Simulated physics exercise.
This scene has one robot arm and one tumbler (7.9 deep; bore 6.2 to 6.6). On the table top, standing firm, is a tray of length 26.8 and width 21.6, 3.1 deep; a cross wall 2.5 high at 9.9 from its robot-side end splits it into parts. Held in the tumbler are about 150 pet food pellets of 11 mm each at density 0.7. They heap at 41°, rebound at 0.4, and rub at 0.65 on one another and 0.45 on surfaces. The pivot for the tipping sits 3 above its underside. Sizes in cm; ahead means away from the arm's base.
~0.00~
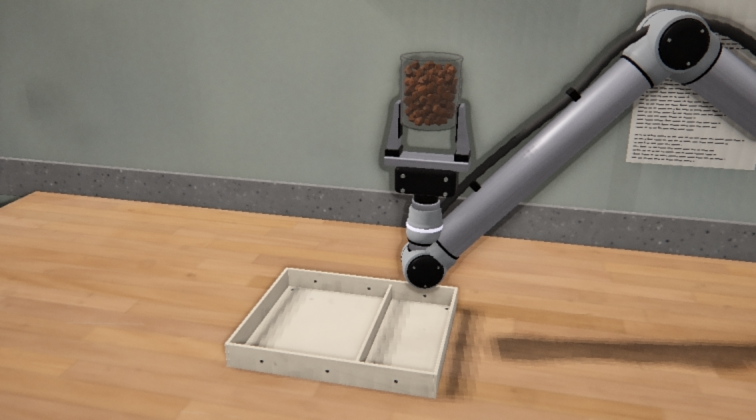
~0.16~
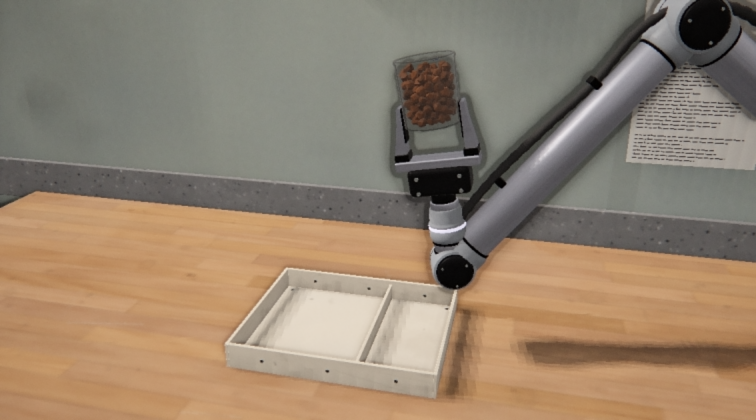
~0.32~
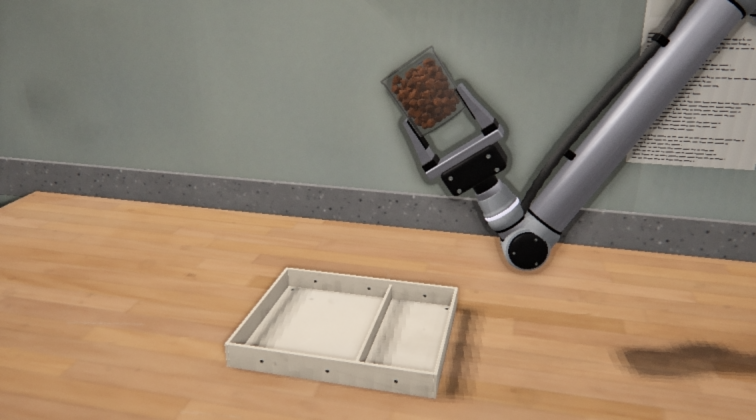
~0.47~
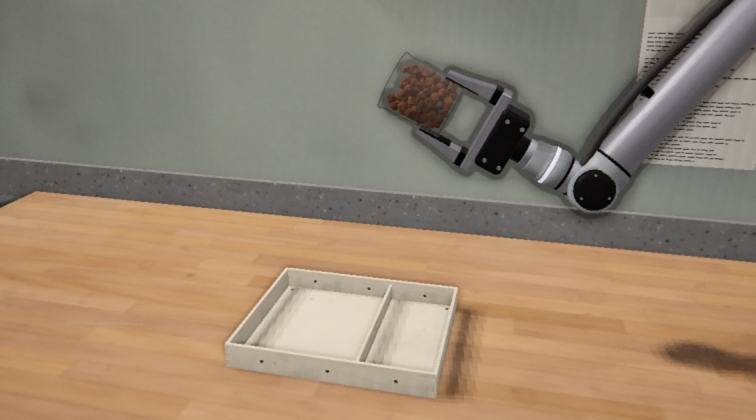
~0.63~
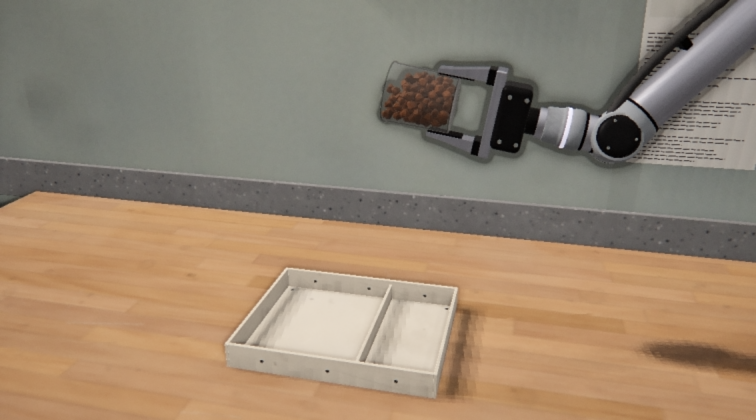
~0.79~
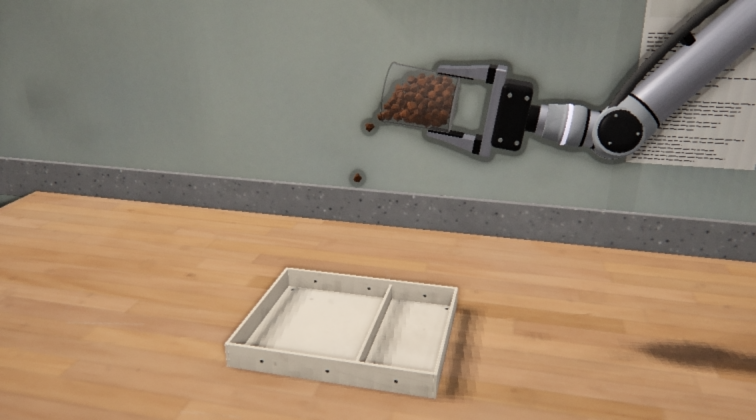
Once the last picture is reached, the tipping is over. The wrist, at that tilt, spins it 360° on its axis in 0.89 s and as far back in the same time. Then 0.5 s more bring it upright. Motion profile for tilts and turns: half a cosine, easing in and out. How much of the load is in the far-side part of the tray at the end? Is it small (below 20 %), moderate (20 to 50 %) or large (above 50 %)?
Moderate.
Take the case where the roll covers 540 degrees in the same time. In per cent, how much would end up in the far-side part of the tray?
I'd put it at about 45 %.
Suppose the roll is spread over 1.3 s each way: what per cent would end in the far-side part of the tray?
Expected share: Some 50 %.
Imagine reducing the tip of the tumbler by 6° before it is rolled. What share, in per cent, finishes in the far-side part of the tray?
Estimate: Some 25 %.
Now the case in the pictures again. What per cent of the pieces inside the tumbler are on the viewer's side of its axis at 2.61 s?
Something like 35 per cent, give or take.
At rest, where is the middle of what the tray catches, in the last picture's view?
Roughly pixel (320, 329).
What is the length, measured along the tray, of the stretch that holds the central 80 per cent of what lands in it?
The stretch runs close to 12 cm along the tray.
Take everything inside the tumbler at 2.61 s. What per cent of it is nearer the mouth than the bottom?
40 %.
By 1.70 s, tipped 83°, highest piece 36 above the table; 115 in the tumbler, 30 in the far-side part, 1 in the robot-side part, 4 in flight or on a rim.
By 2.61 s, tipped 81°, highest piece 36 above the table; 89 in the tumbler, 55 in the far-side part, 3 in the robot-side part, 1 on the table or floor, 2 in flight or on a rim.
By 3.27 s, upright, highest piece 37 above the table; 87 in the tumbler, 58 in the far-side part, 3 in the robot-side part, 2 on the table or floor.
By 3.97 s, upright, highest piece 37 above the table; 87 in the tumbler, 58 in the far-side part, 3 in the robot-side part, 2 on the table or floor.
Final count, 87 in the tumbler, 58 in the far-side part, 3 in the robot-side part, 2 on the table or floor. That is 39 % in the far-side part of the tray.
